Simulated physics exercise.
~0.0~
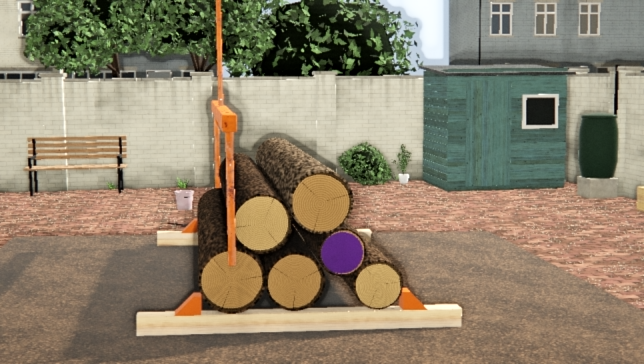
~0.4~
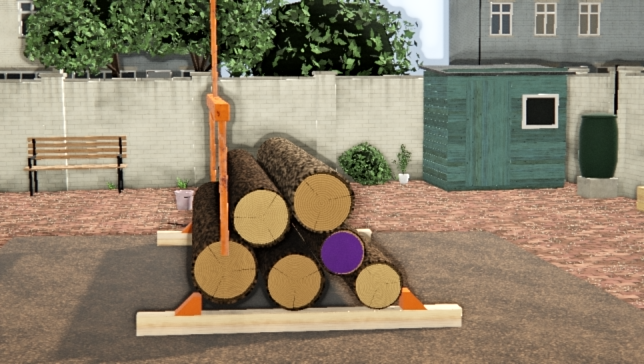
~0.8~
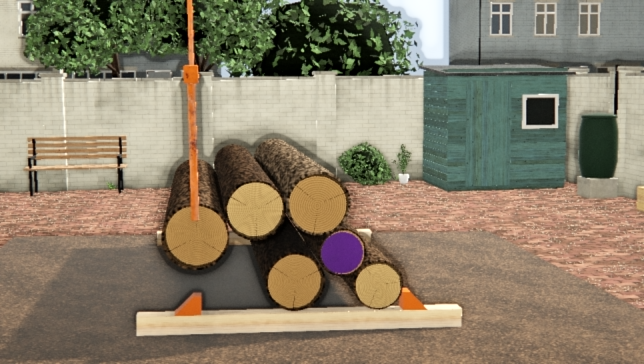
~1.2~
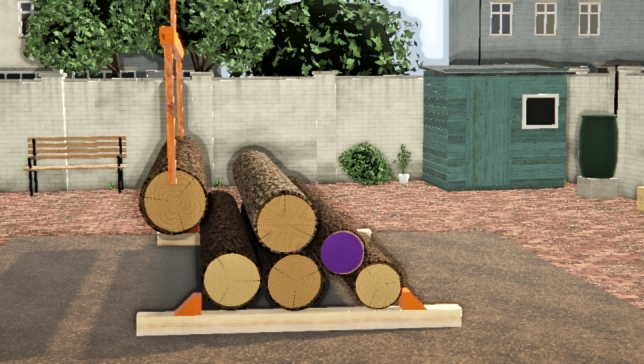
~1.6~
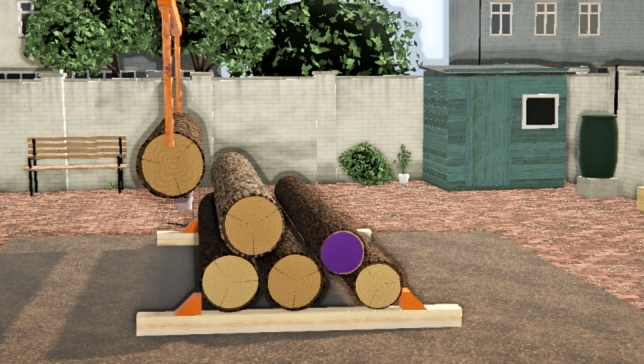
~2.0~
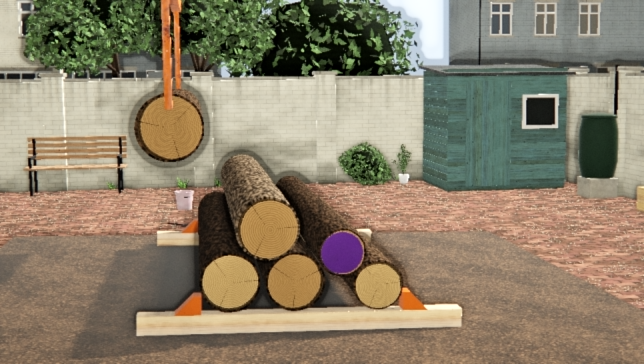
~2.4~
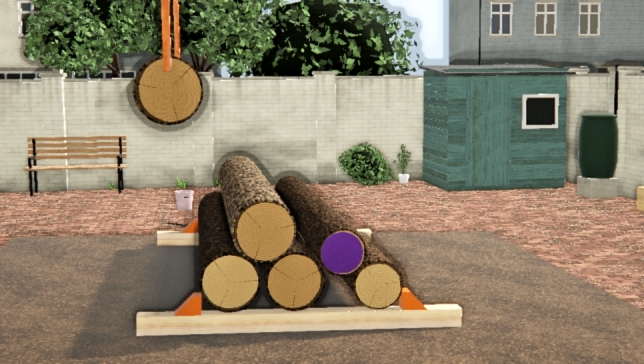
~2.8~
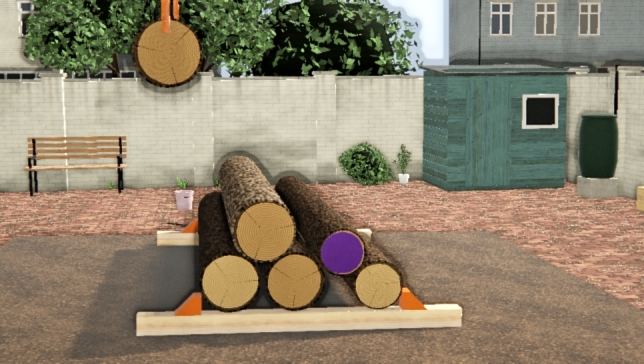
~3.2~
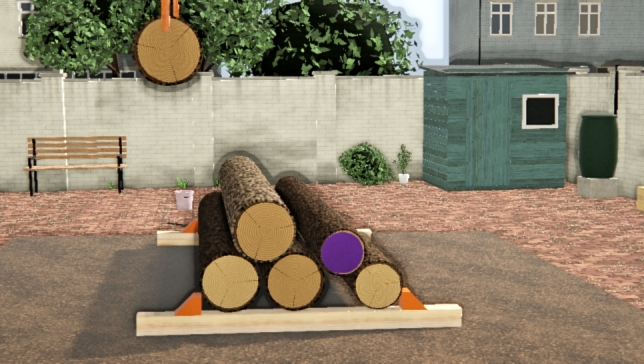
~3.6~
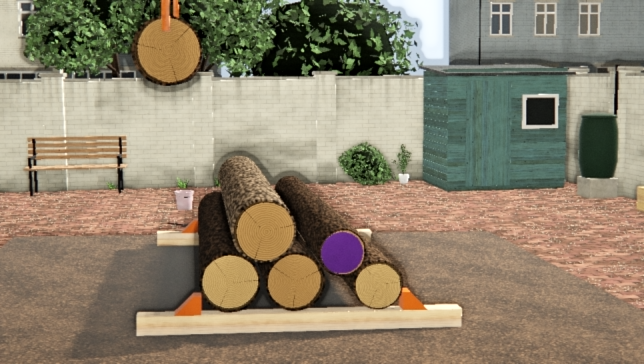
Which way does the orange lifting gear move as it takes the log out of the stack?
It moves up, drifting a little to the left early on, and carries the log high above the stack.
